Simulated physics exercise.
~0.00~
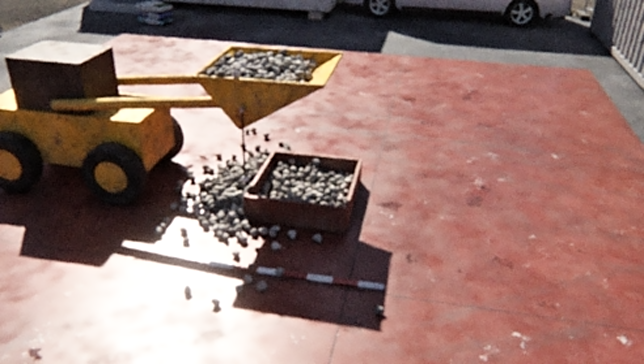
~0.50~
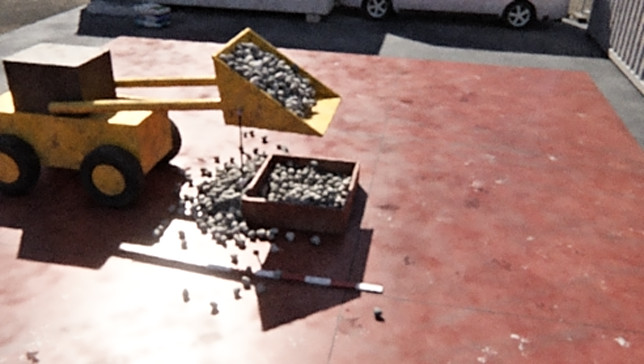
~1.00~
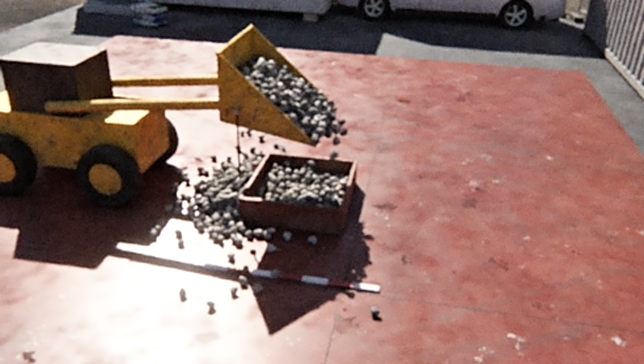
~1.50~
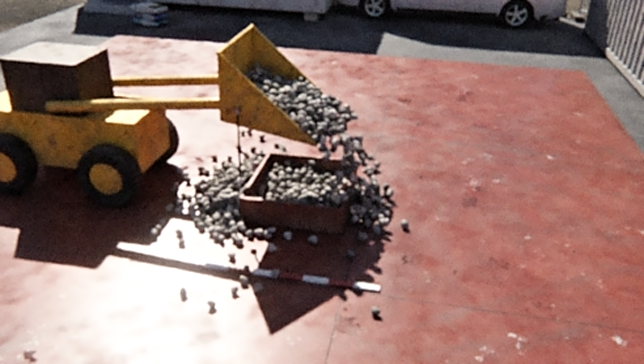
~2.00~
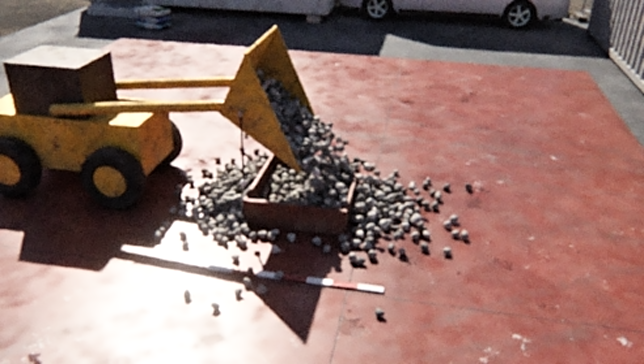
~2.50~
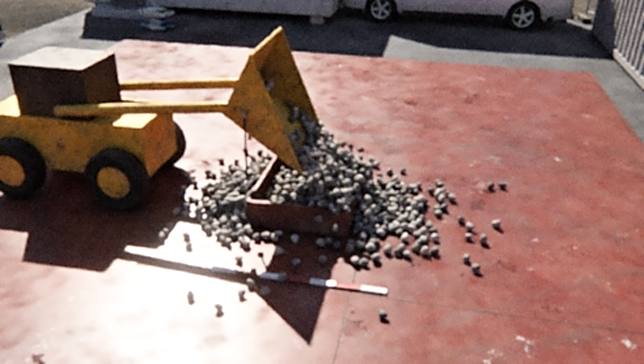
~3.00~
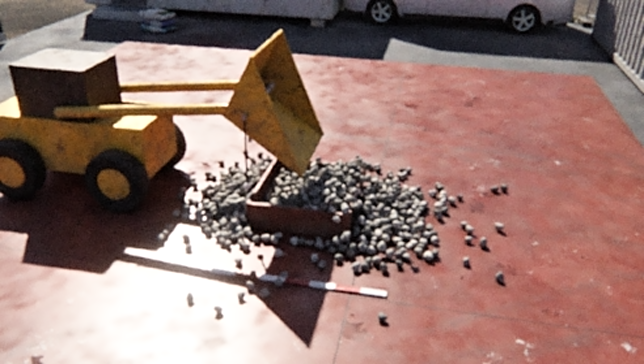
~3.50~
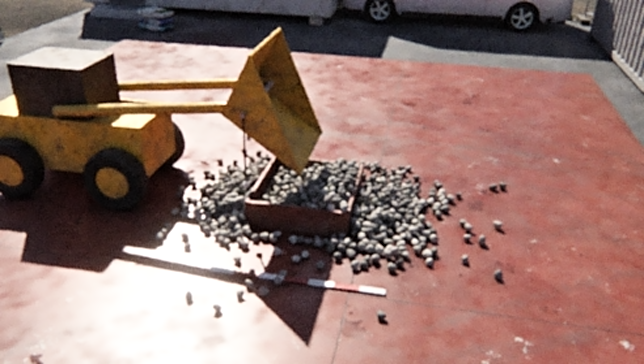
A yellow loader with a brown box on its body stands at the left of a sunlit red floor, seen from above by a slightly swaying camera, its raised bucket full of grey stones. Below the bucket sits a reddish-brown bin already holding stones, with more scattered to its left, a striped staff in front and pale vehicles behind. The bucket tips forward to the right, and stones begin sliding over its lip. It tilts further, pouring them into and past the bin. Finally the emptied bucket hangs still above the heaped bin, stones spread widely around it.
